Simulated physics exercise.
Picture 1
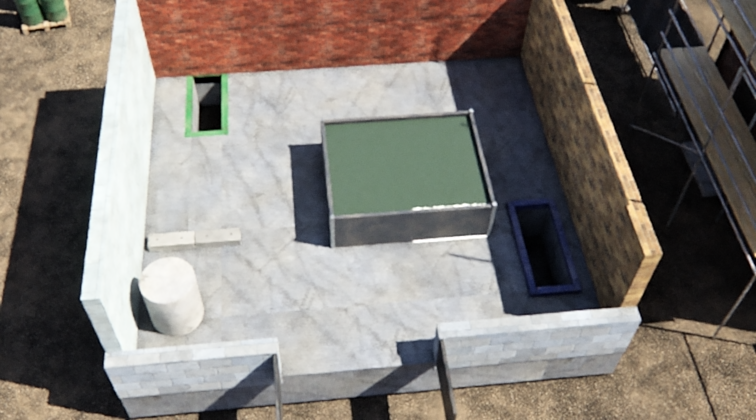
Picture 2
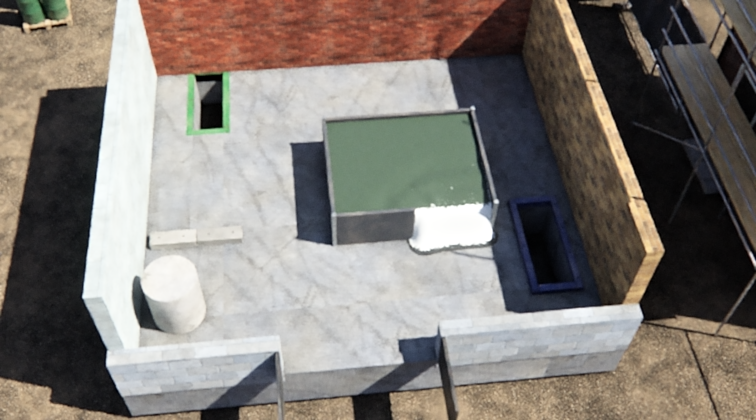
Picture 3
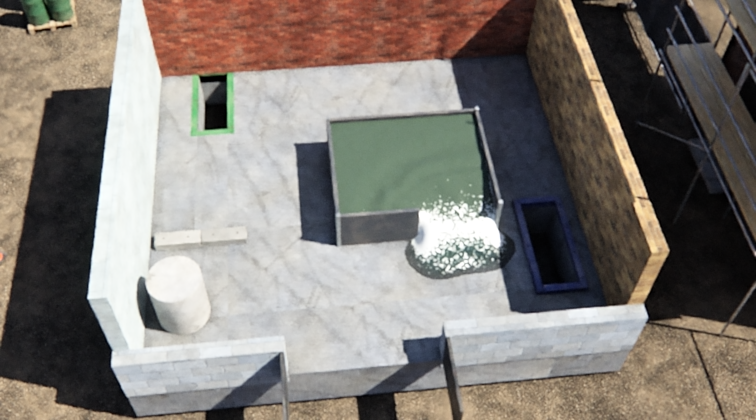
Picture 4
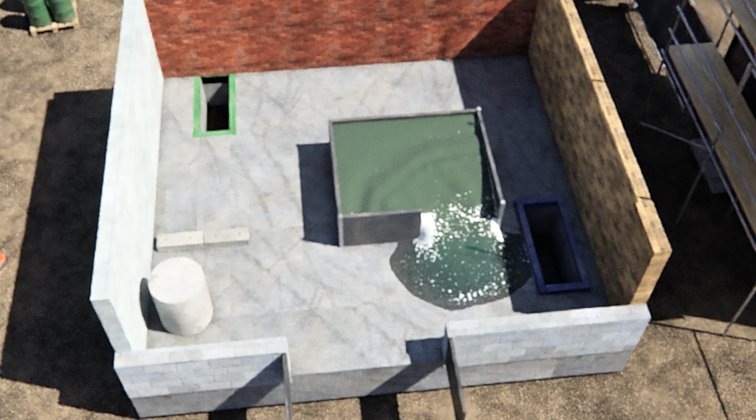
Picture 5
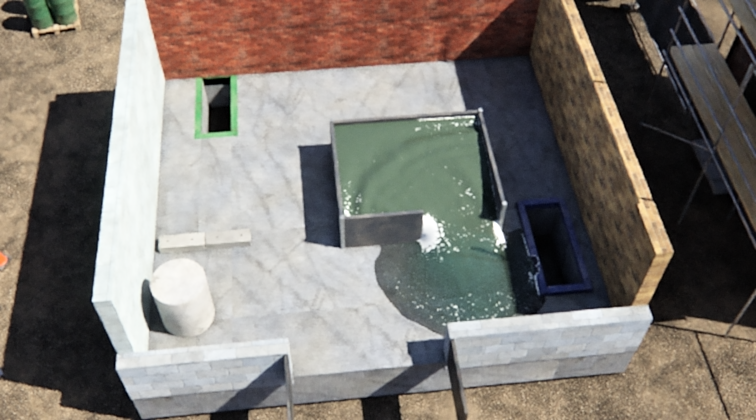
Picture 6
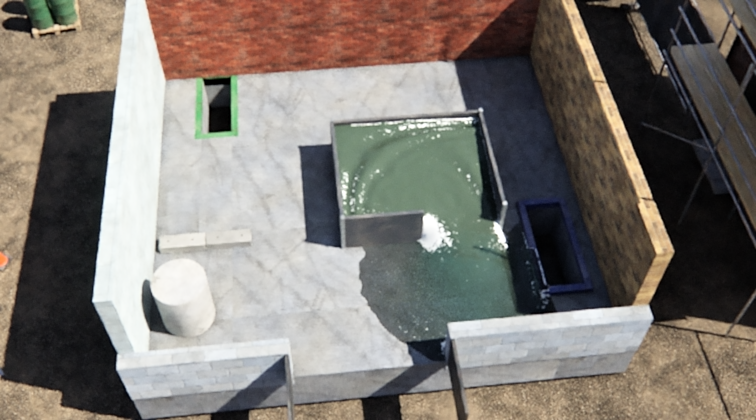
Green water burst through the front right corner of a square tank, foamed white onto the pale slab, then spread in a widening pool past the blue-rimmed pit and up to the front wall.
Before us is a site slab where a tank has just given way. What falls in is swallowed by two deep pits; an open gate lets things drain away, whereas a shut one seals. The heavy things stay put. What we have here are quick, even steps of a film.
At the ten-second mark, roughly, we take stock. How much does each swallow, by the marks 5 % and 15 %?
Outcome: The gate is busy - draining past fifteen per cent, the blue pit is busy - draining past fifteen per cent, the green pit is nearly idle - draining beneath five per cent.
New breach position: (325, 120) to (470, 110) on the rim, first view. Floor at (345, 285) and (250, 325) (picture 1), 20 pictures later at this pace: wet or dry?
Lab note, in order - left bare; left bare.
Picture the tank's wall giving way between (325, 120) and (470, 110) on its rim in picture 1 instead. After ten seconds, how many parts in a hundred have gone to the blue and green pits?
Blue 6 %, green 35 %.
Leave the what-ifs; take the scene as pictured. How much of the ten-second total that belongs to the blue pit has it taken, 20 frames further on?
Roughly 45 per cent.
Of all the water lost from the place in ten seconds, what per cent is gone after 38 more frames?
Somewhere around 75 per cent, I'd say.
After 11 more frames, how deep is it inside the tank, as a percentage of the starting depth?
About 58 per cent.
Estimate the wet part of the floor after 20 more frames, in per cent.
My estimate is close to 40 per cent.
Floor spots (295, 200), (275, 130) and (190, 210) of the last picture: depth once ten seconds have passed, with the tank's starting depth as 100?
Approx. values, in order: 4 %, 4 %, 2 %.
A moment on, water covers 15 % of the floor; the gate 1 %, the blue pit 1 %, the green pit 0 %.
Next, water covers 20 % of the floor; the gate 5 %, the blue pit 3 %, the green pit 0 %.
Then, water covers 40 % of the floor; the gate 10 %, the blue pit 7 %, the green pit 0 %.
Later, water covers 60 % of the floor; the gate 16 %, the blue pit 14 %, the green pit 0 %.
In the end, water covers 85 % of the floor; the gate 22 %, the blue pit 17 %, the green pit 1 %.
